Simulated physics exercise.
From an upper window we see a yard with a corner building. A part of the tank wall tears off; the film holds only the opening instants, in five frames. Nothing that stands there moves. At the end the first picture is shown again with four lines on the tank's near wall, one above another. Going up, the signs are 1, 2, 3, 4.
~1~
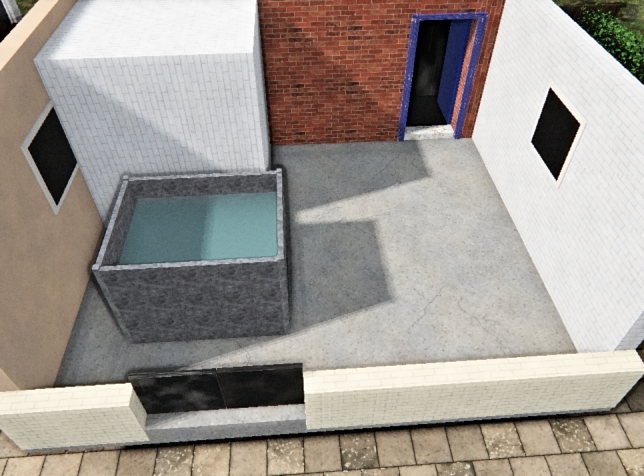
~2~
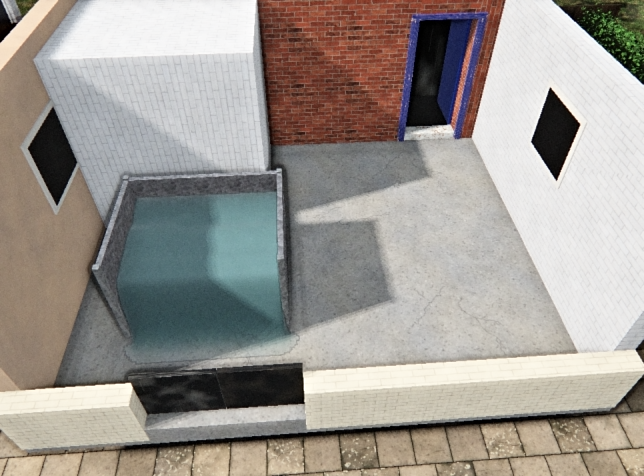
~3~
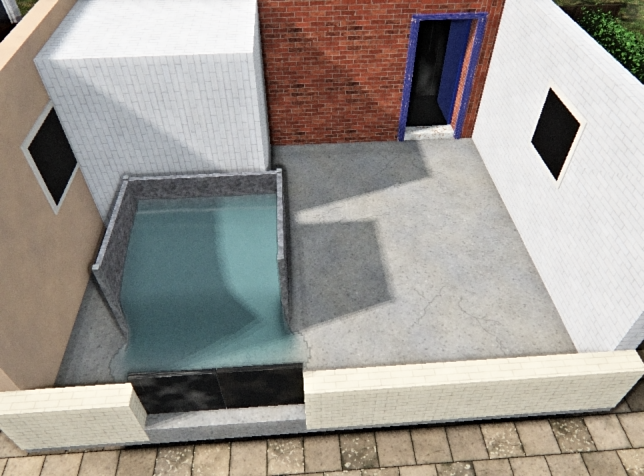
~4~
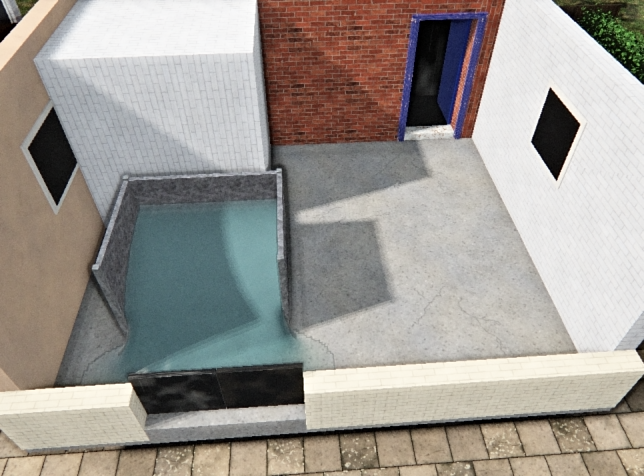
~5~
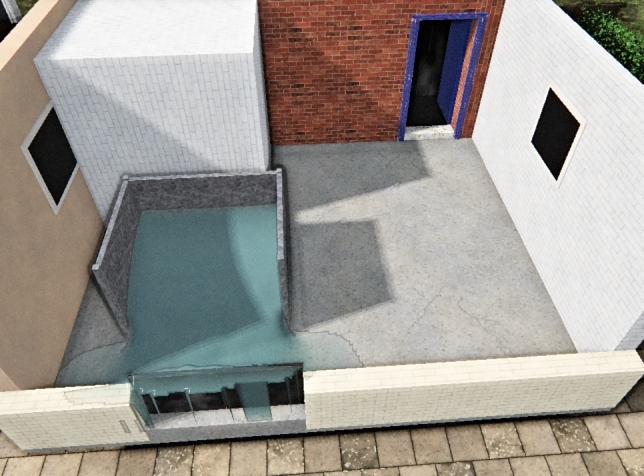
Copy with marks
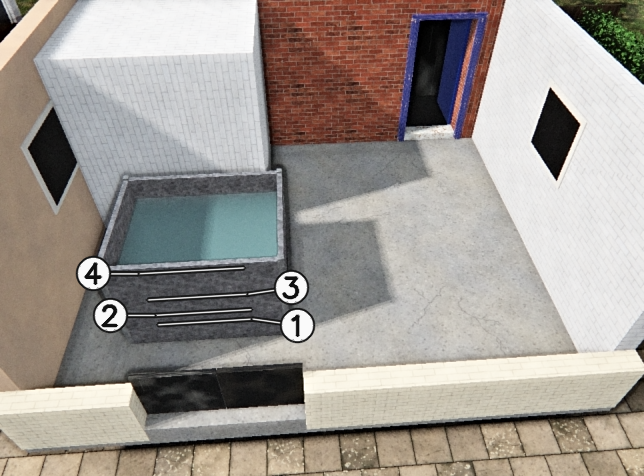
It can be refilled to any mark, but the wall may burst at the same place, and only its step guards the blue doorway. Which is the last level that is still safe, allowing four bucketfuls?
Level 3.
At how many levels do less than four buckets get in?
Three of the four.
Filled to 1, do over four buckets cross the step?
No, not at all.
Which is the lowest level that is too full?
The answer is 4.
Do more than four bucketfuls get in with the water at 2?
No.
In white, 1 at (205, 321); 2 at (203, 312); 3 at (198, 297); 4 at (190, 270); from the bottom up 1, 2, 3, 4.
With 1, nothing gets over.
With 2, nothing gets over.
With 3, a bucket or two gets in.
With 4, about 11 bucketfuls get in.
